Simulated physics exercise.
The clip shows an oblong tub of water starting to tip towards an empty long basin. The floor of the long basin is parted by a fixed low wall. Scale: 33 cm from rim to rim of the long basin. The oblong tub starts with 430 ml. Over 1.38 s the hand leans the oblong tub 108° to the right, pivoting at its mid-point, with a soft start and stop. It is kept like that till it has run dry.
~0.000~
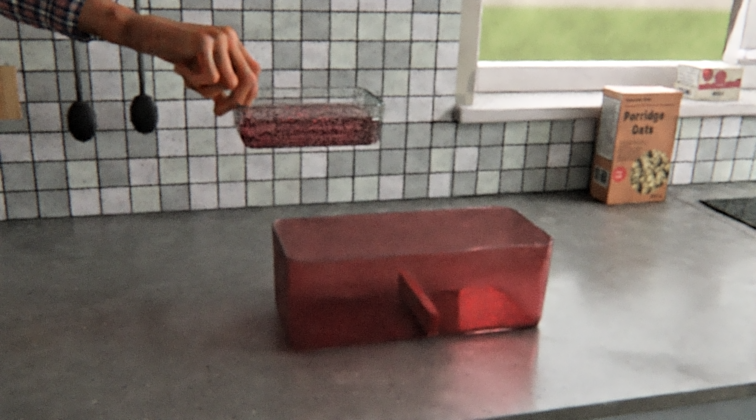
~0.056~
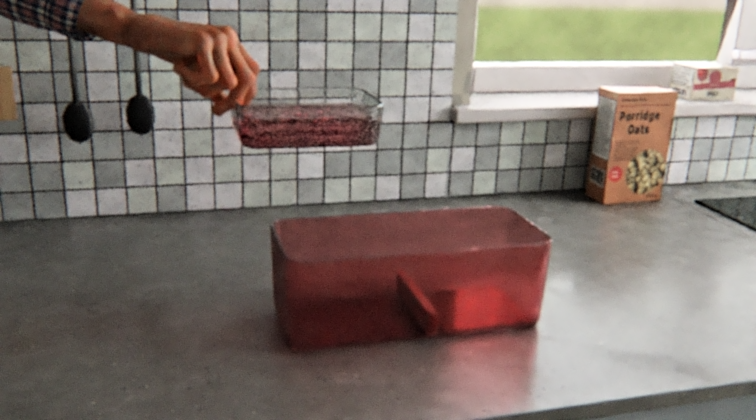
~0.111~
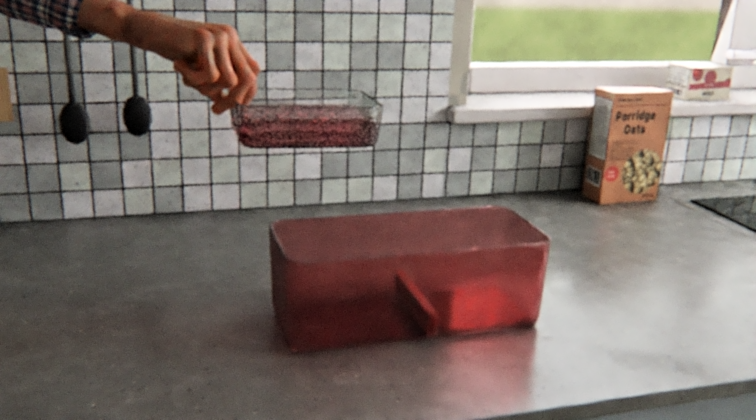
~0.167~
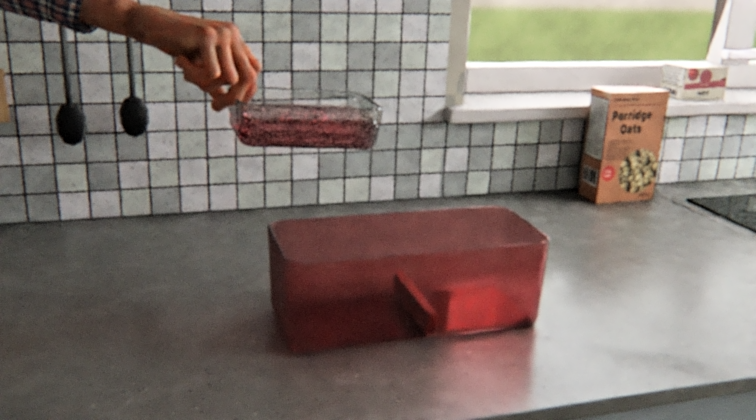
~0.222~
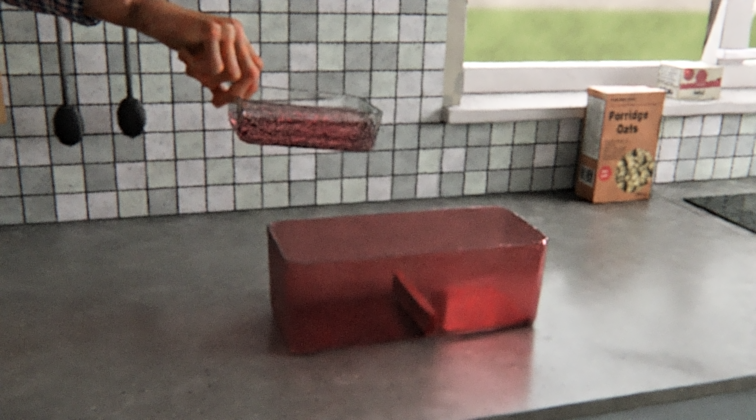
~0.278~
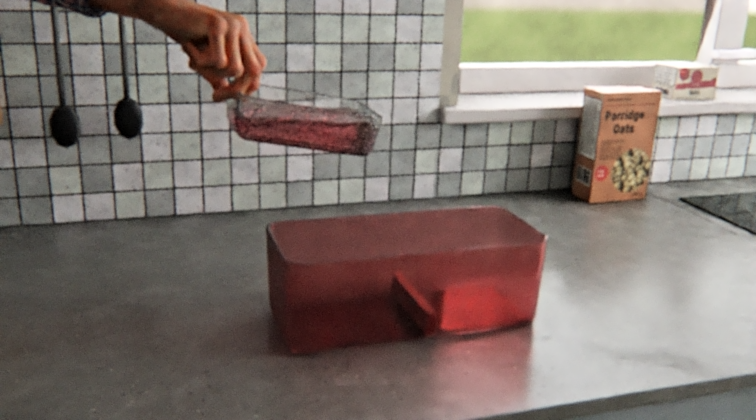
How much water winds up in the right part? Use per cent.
The far part has some 44 per cent.
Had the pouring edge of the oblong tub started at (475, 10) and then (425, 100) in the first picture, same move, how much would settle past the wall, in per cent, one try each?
In turn about 65 and 70 per cent.
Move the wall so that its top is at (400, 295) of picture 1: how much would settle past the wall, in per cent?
In that case some 60 per cent.
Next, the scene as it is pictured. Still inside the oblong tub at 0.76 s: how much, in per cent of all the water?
Near 24 in a hundred.
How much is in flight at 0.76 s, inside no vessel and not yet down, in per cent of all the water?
Near 40 in a hundred.
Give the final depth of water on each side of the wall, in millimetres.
Left about 10 mm, right about 10 mm.
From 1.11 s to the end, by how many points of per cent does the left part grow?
Near 7 in a hundred.
By 0.76 s the tilt is 62° and 25 per cent is still to pour, 14 is left of the wall and 22 right of it.
By 1.11 s the tilt is 98° and 4 per cent is still to pour, 46 is left of the wall and 43 right of it.
By 1.48 s the tilt is 108° and 0 per cent is still to pour, 54 is left of the wall and 44 right of it.
By 1.88 s the tilt is 108° and 0 per cent is still to pour, 54 is left of the wall and 44 right of it.
At rest 54 per cent lies left of the wall, 44 right of it and 3 outside.
